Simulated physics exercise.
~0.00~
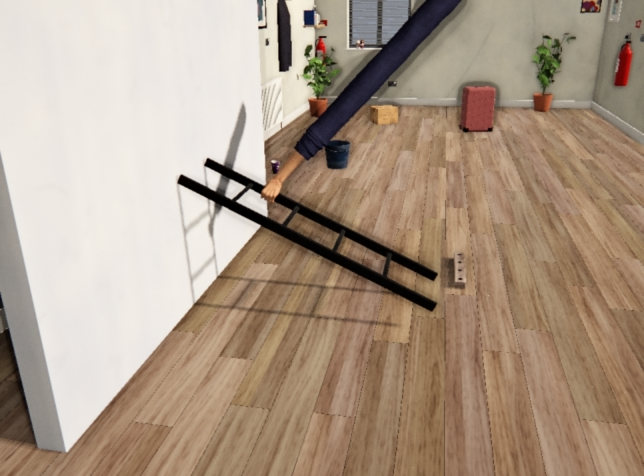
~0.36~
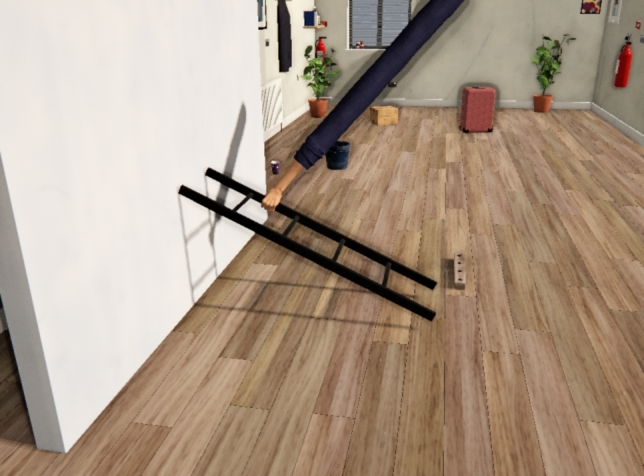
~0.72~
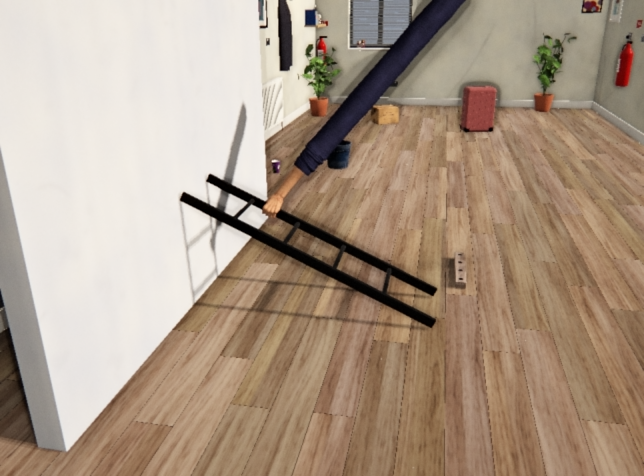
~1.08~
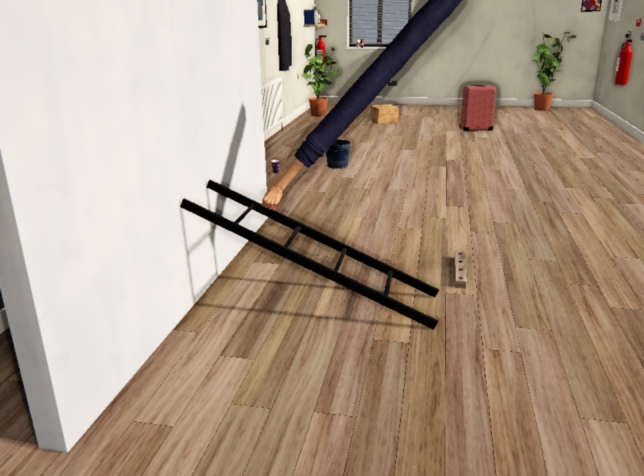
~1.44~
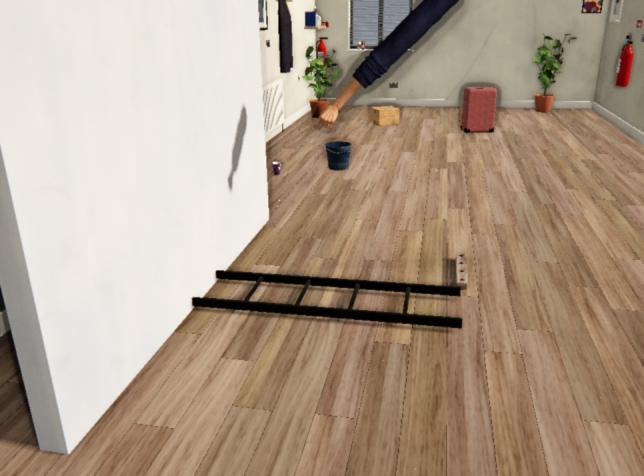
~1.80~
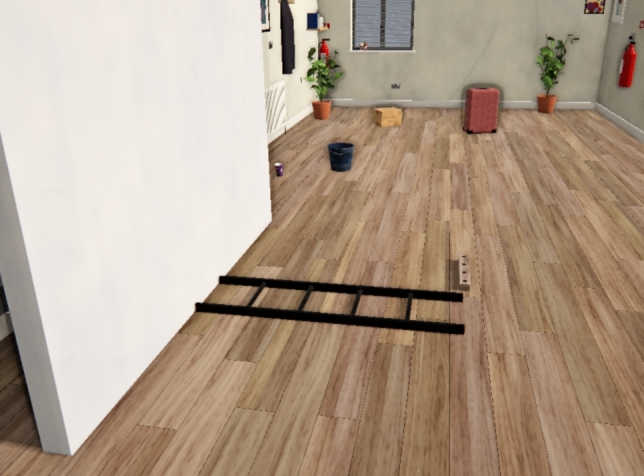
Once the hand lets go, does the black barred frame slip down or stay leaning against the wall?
The black barred frame slips down and ends up lying flat on the wooden floor.
